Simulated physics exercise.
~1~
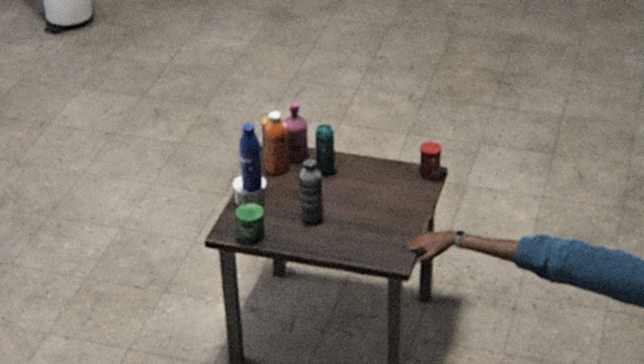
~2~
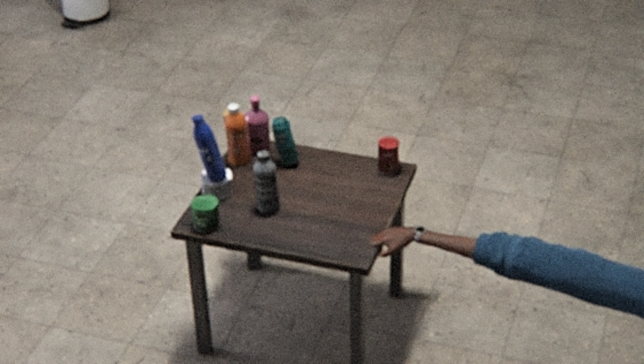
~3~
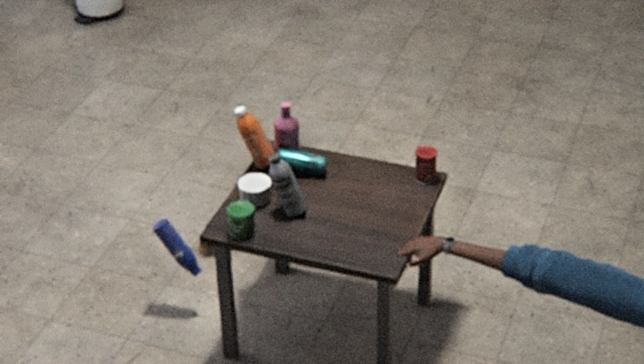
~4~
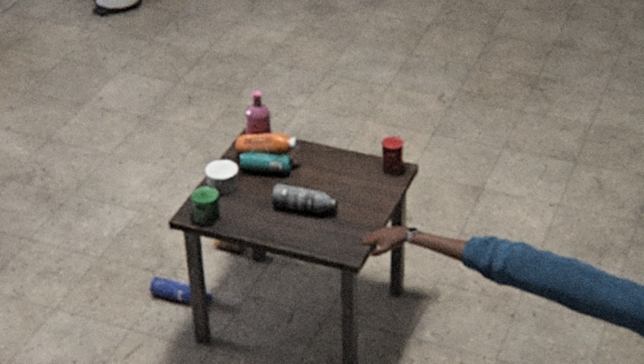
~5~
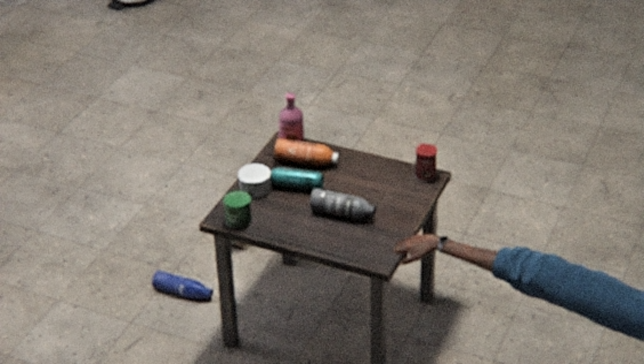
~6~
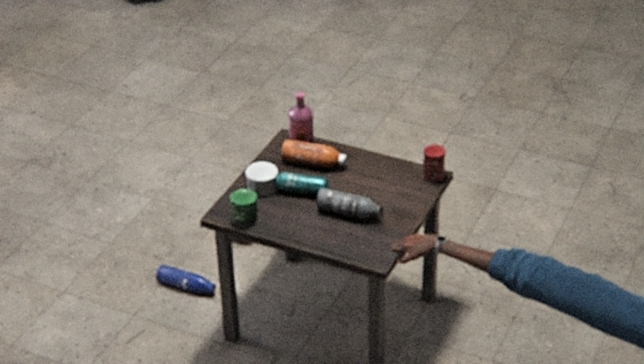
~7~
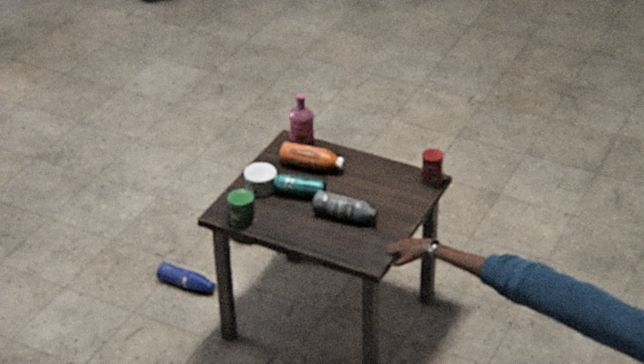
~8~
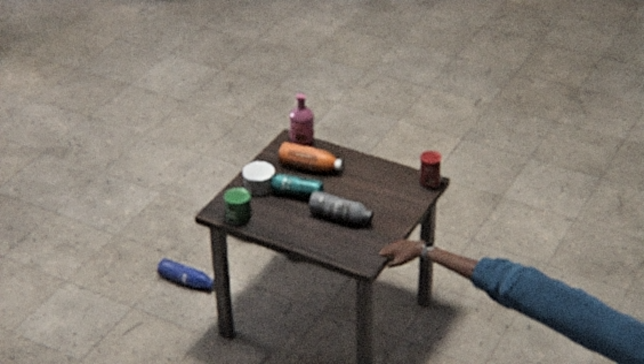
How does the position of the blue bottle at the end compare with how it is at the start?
At the start the blue bottle stands upright on the table, but at the end it lies on its side on the floor to the left of the table.
